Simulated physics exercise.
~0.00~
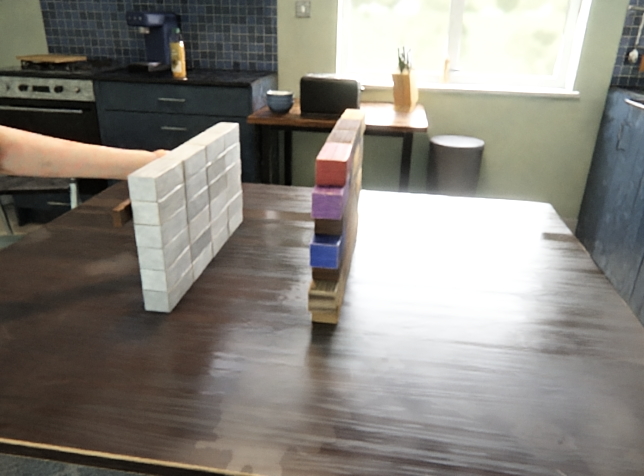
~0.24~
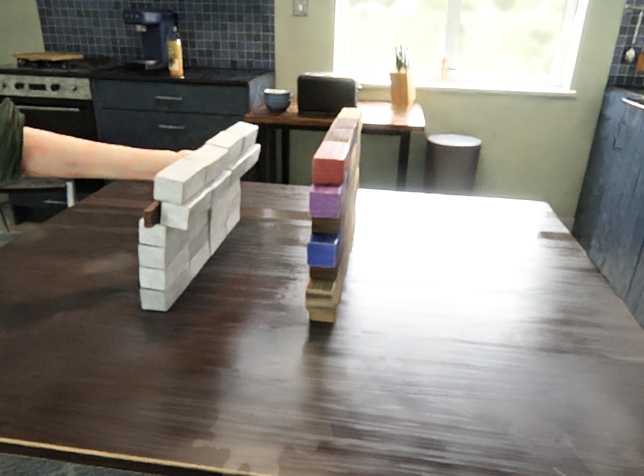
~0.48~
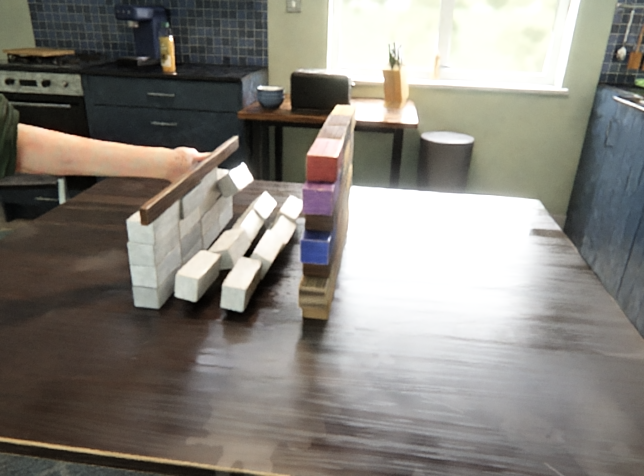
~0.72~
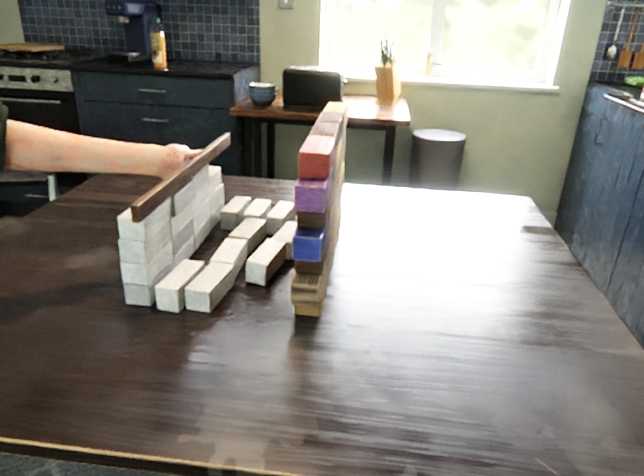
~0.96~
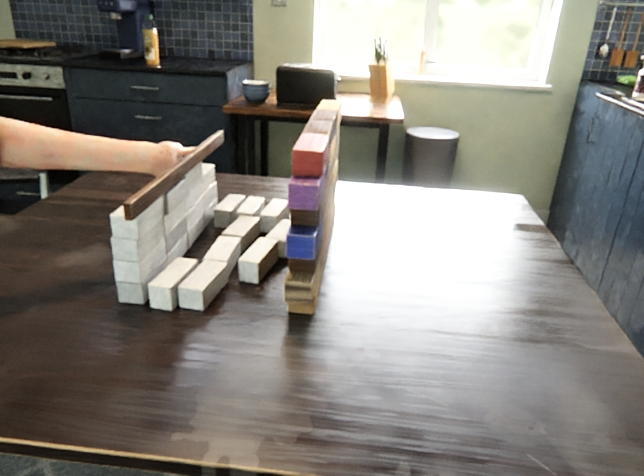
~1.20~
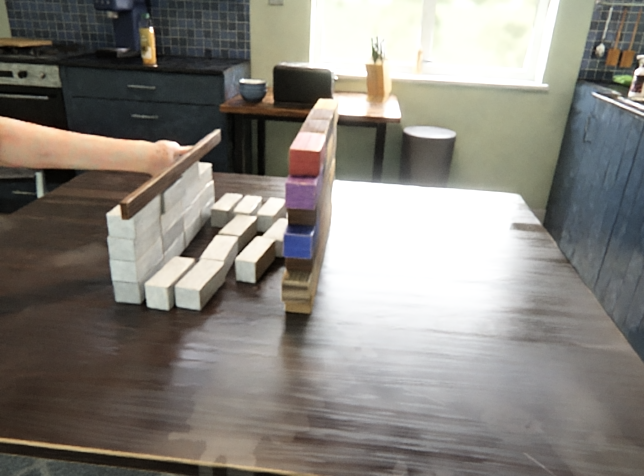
Two narrow walls of toy blocks stand on a dark, glossy wooden table in a kitchen, seen from slightly above and near their ends. The left wall is pale, while the right one is mostly brown with red, purple and blue blocks at its near end. A hand reaching in from the left pushes a dark wooden bar against the back of the pale wall, and its upper rows lean right. Several pale blocks tumble into the gap and settle on the table as the bar stops. The lower pale rows remain stacked, and the coloured wall stays standing, its red block still on top.
